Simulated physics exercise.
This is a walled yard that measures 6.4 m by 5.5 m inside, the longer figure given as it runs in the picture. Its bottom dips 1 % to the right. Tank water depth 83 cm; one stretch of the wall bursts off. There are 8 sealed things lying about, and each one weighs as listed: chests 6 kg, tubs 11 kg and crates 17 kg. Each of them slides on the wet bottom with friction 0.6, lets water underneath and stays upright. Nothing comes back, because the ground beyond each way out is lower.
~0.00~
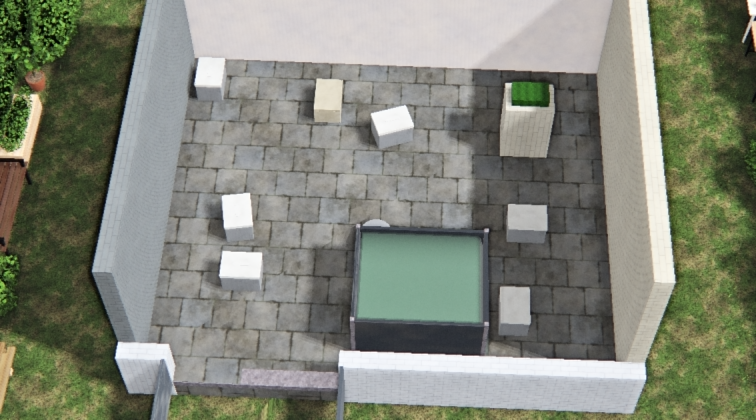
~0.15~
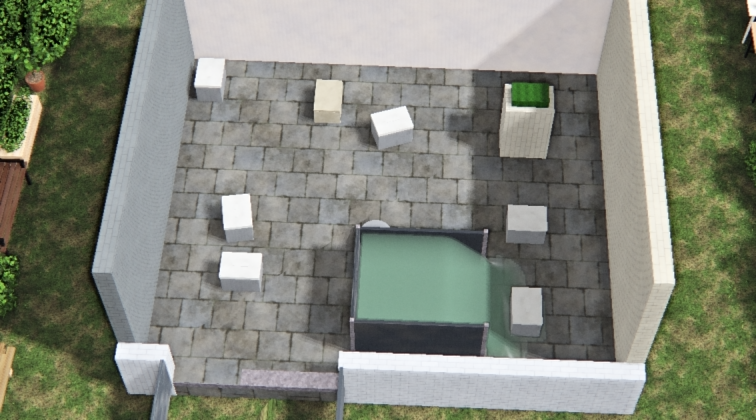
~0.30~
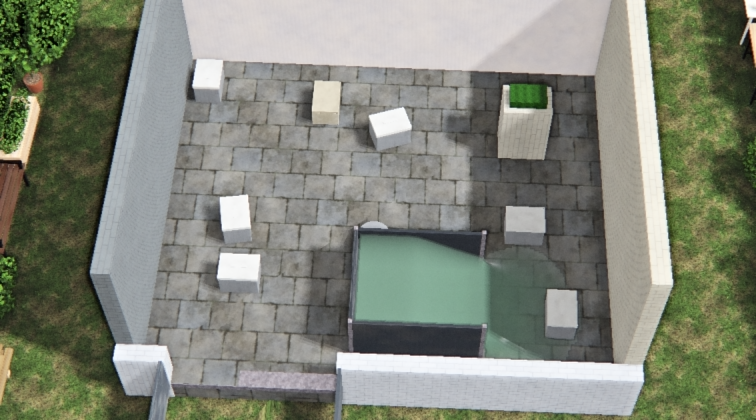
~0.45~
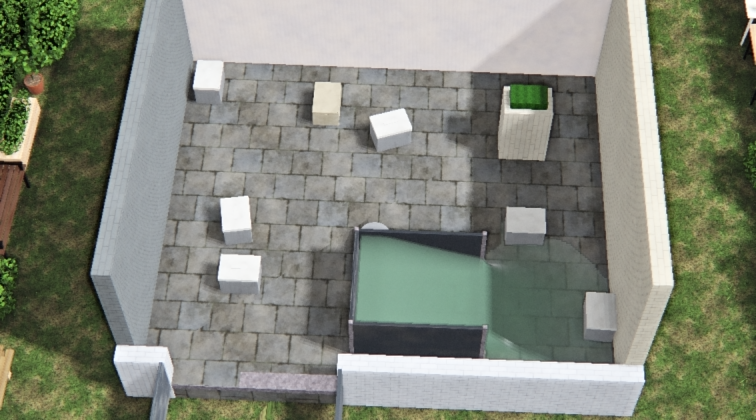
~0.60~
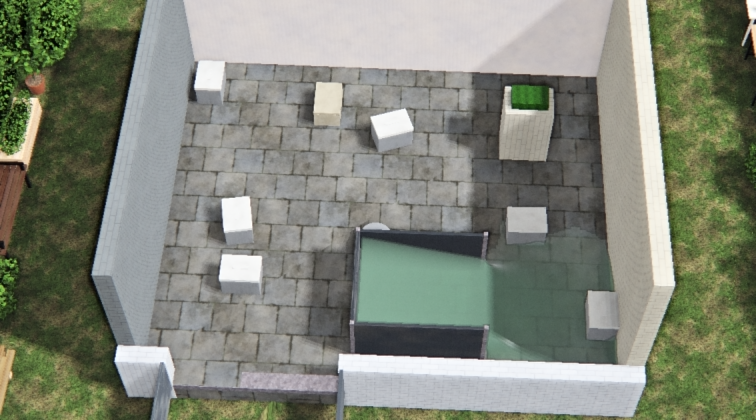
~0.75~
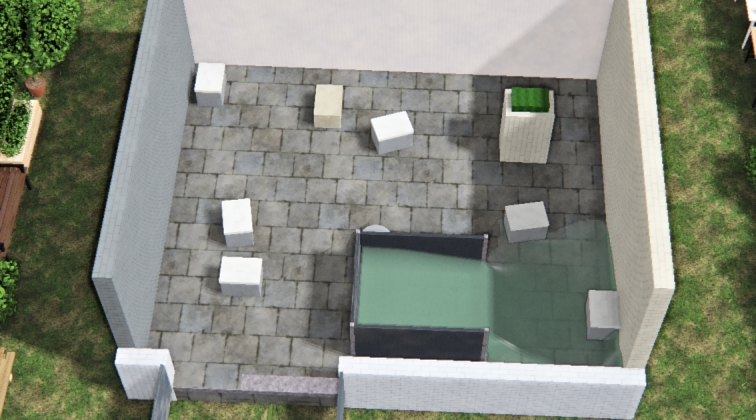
A walled yard paved in grey stone, with grass outside, is seen from high above by a camera that stays almost still. White and grey blocks and one beige block stand scattered about, with a green-topped planter at upper right and a dark-framed tank of green water at lower centre. The tank's right side opens, water spreads rightward and pushes the nearest block to the right wall, then another block above turns slightly.
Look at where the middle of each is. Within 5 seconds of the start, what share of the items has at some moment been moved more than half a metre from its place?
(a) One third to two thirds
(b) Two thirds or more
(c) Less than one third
One third to two thirds (a).
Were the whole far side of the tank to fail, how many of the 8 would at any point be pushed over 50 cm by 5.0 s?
Then it comes to 6 of them.
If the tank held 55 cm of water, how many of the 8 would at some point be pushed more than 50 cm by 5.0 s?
Count: 3.
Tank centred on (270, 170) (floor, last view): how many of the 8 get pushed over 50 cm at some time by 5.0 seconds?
The count would be 3.
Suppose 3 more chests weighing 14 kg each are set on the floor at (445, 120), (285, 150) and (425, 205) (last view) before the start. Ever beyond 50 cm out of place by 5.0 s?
Outcome: Breaks the threshold first, stays within next, stays within last.
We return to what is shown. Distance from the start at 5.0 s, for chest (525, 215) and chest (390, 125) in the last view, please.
Respectively, 250 centimetres and 120 centimetres.
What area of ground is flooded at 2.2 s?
Near 11.5 m2 in all.
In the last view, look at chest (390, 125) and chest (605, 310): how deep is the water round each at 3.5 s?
Depths: Near 3 cm, then near 14 cm.
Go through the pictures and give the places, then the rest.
In the first frame, a chest at (515, 304) rests on the ground; a chest at (528, 216) rests on the ground; water covers 2.4 m2; 0 of 8 have shifted.
In the second frame, a chest at (527, 305), on the bottom, 17 cm from its start; a chest at (527, 217) rests on the ground; 3.3 m2 under water; 1 of 8 have shifted.
In the third frame, a chest at (562, 307) rests on the ground, 67 cm from its start; a chest at (525, 218), on the bottom; 4.7 m2 under water; 1 of 8 have shifted.
In the fourth frame, a chest at (602, 310), on the bottom, 119 cm from its start; a chest at (526, 219) rests on the ground; 6.1 m2 under water; 1 of 8 have shifted.
In the fifth frame, a chest at (604, 309), afloat, 120 cm from its start; a chest at (527, 219) rests on the ground; 6.6 m2 under water; 1 of 8 have shifted.
In the sixth frame, a chest at (605, 308) floats, 120 cm from its start; a chest at (527, 215), on the bottom, 12 cm from its start; water covers 6.8 m2; 2 of 8 have shifted.
After 1.1 s 1 of 8 are over 50 cm from their spots; 1 afloat.
After 2.2 s 2 of 8 are over 50 cm from their spots; 1 afloat.
After 3.5 s 3 of 8 are over 50 cm from their spots; 1 afloat.
After 5.0 s 4 of 8 are over 50 cm from their spots, and 4 have been at some point; 2 afloat.
